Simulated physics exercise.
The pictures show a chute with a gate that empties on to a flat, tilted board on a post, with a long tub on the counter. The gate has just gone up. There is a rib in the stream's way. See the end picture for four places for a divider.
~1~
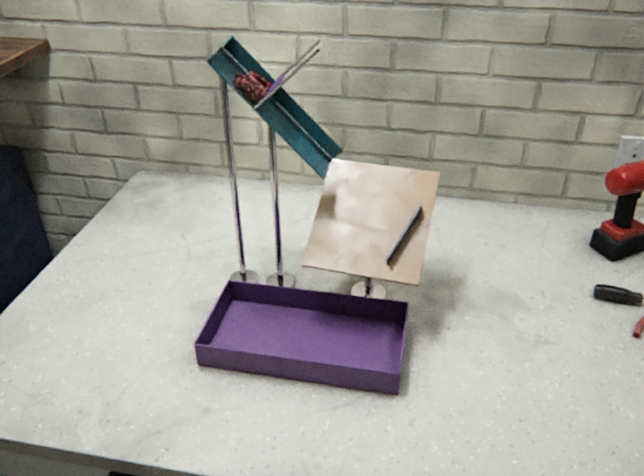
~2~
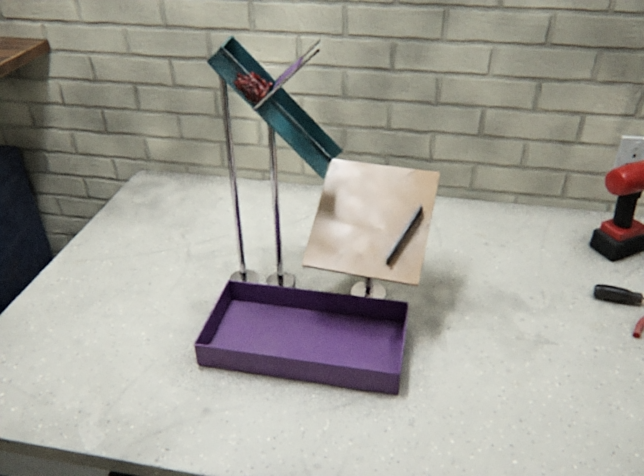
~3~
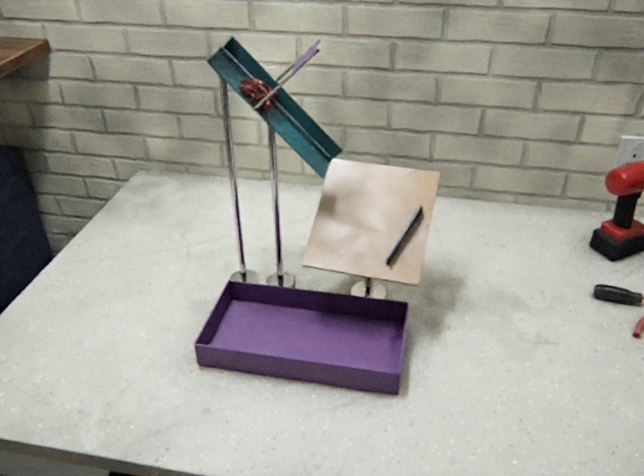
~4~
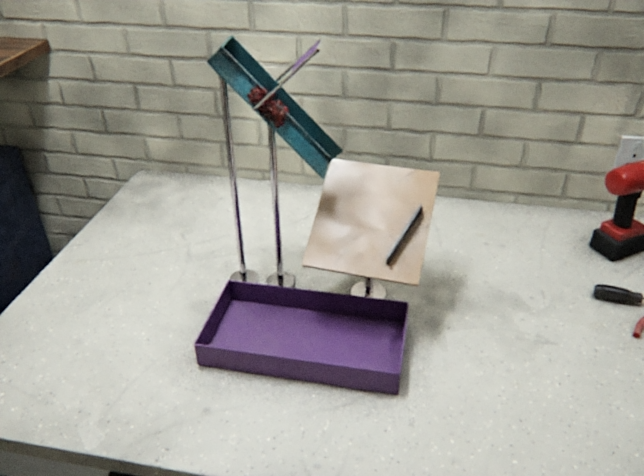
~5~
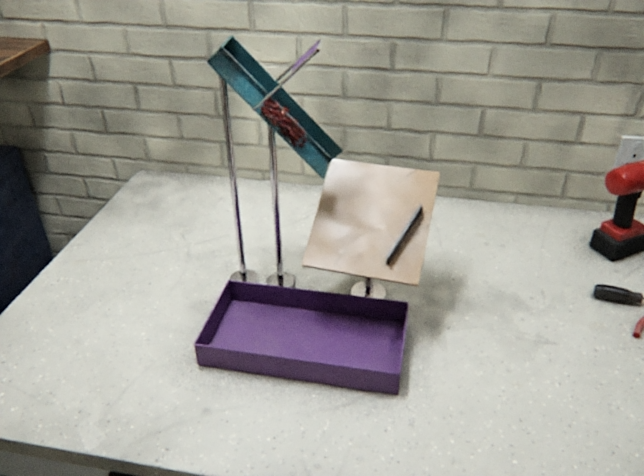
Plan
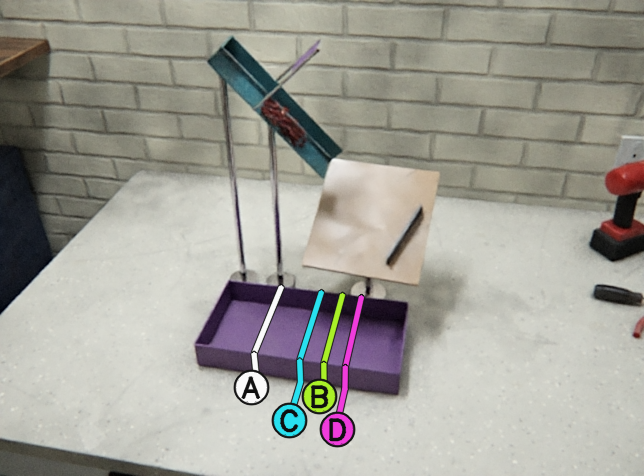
We see reddish beans held behind a raised gate in a sloping teal chute above a tilted board and an empty purple tub; the beans slide down the chute to the right, passing under the gate toward the chute's lower end.
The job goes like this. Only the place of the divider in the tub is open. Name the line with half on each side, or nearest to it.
Use line D.
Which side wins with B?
More lands on the right.
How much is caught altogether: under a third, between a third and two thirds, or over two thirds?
It is over two thirds.
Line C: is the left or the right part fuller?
Right.
On the marked copy, line A crosses the front rim at (254, 353); line B crosses the front rim at (324, 363); line C crosses the front rim at (299, 359); line D crosses the front rim at (345, 366).
With A, of what is caught, none at all on the left of the divider, the whole lot on the right.
With B, of what is caught, a small share on the left of the divider, all but a few on the right.
With C, of what is caught, only a few on the left of the divider, all but a few on the right.
With D, of what is caught, close to a third on the left of the divider, close to two thirds on the right.
